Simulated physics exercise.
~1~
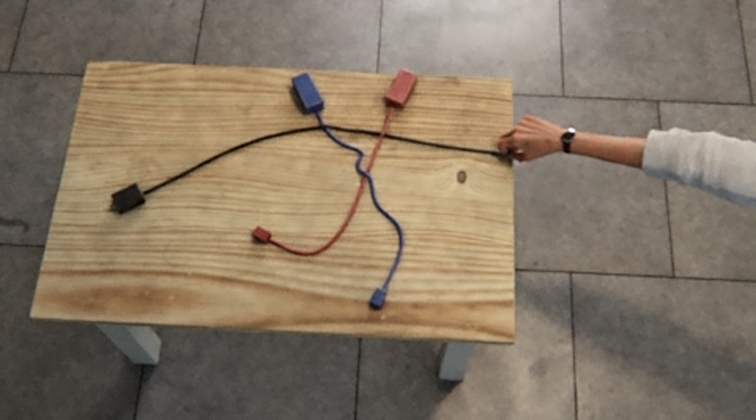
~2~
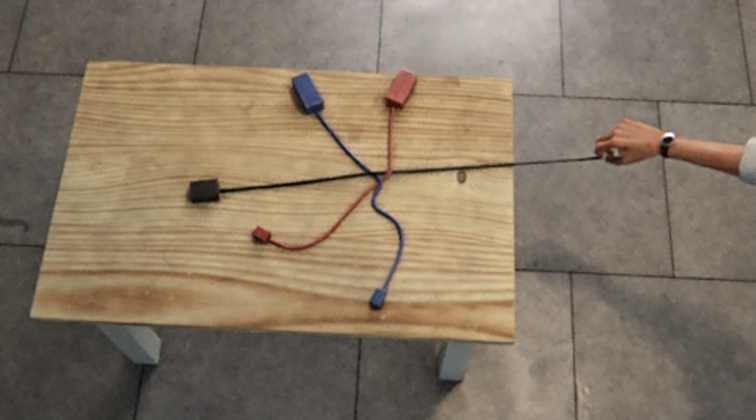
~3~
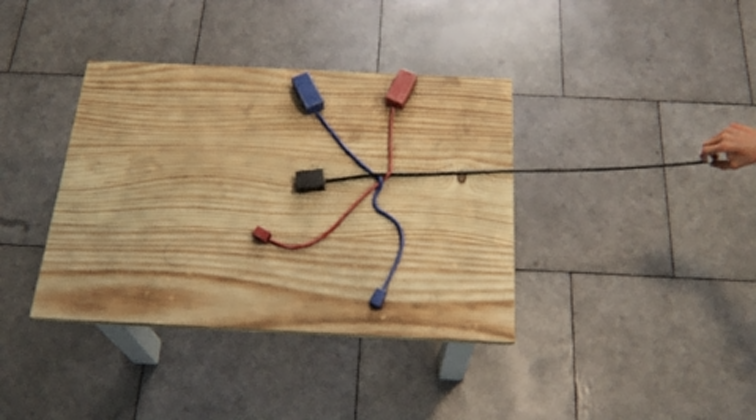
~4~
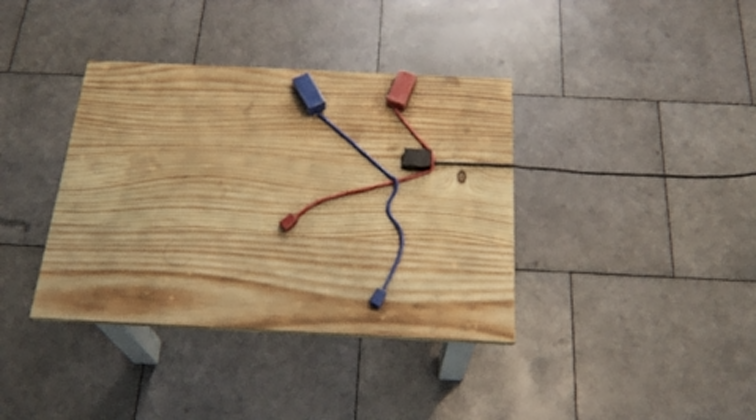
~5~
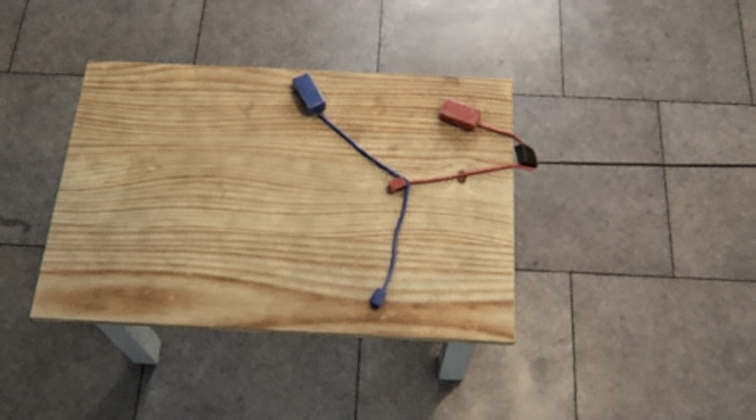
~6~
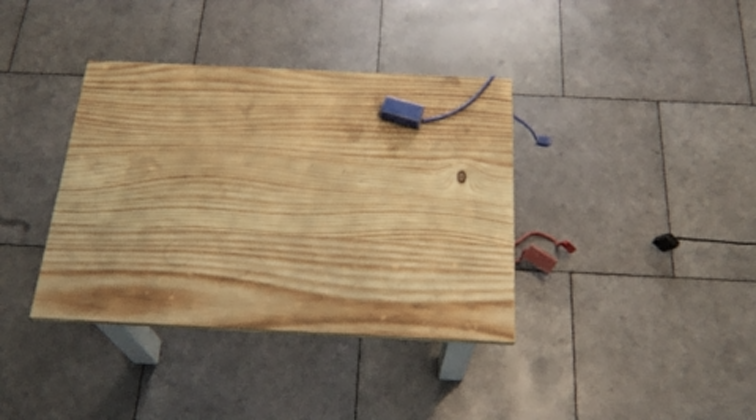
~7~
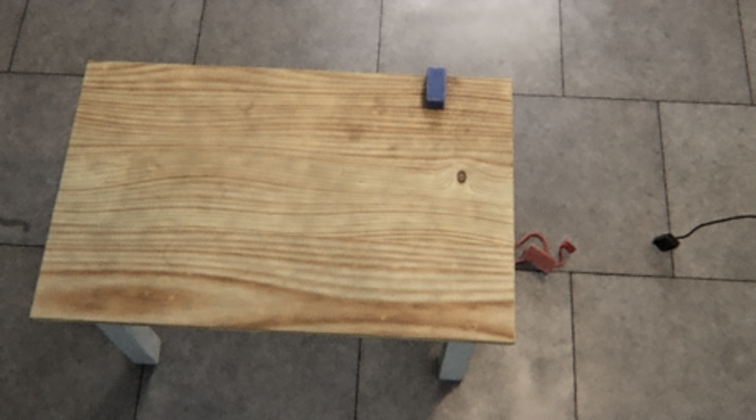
On a wooden table, a hand pulls the black lead right, dragging red and blue ones.
